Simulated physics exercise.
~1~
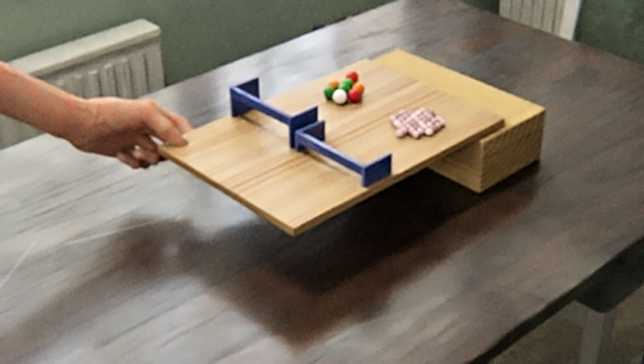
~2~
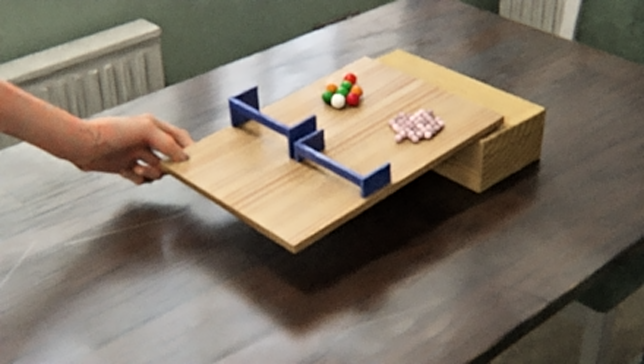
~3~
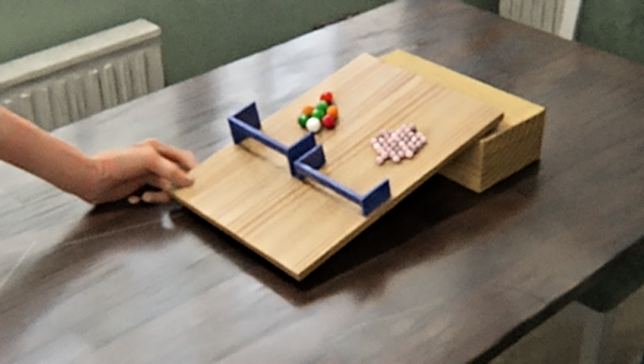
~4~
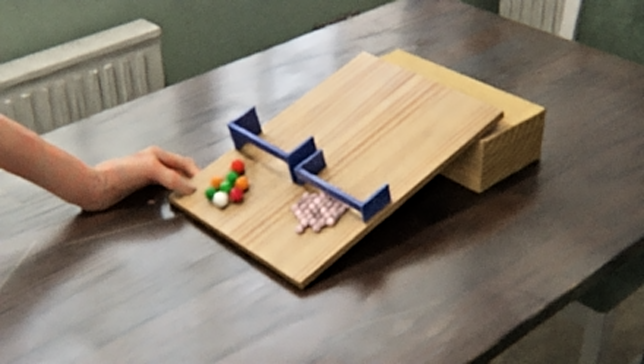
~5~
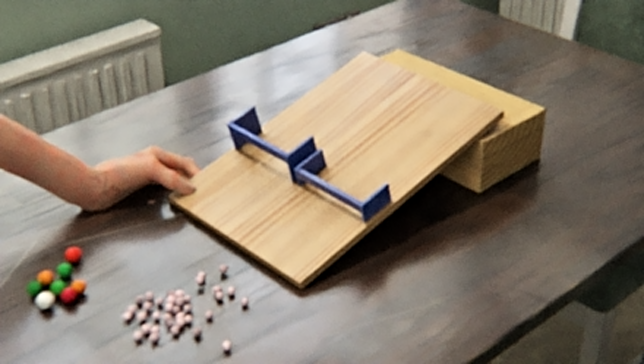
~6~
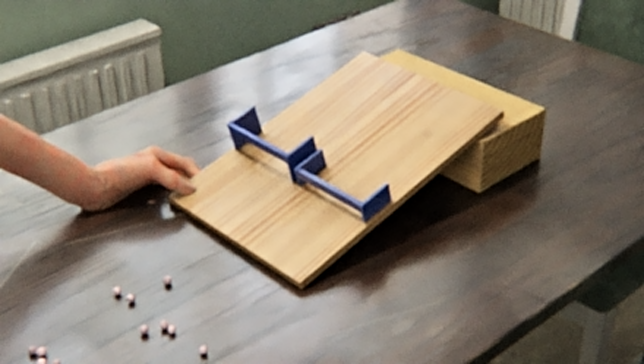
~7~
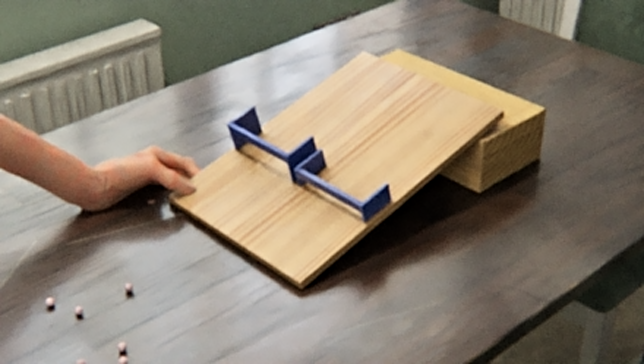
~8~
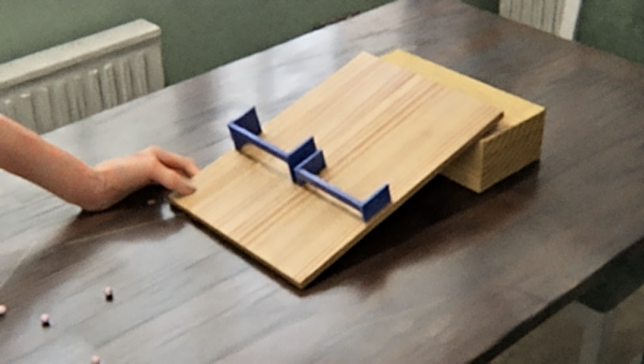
To begin with, a hand holds up the free end of a wooden board whose other end rests on a wooden block, with a cluster of colourful balls and a group of small pinkish pieces behind two blue gates. The hand lowers the free end to the dark table, and the board tilts into a ramp. Both groups move down the slope and pass the gates. They spill off onto the tabletop, travelling left and toward the viewer. The coloured balls leave view first, and finally only a few pinkish pieces remain at the lower left, beside the empty sloping board.
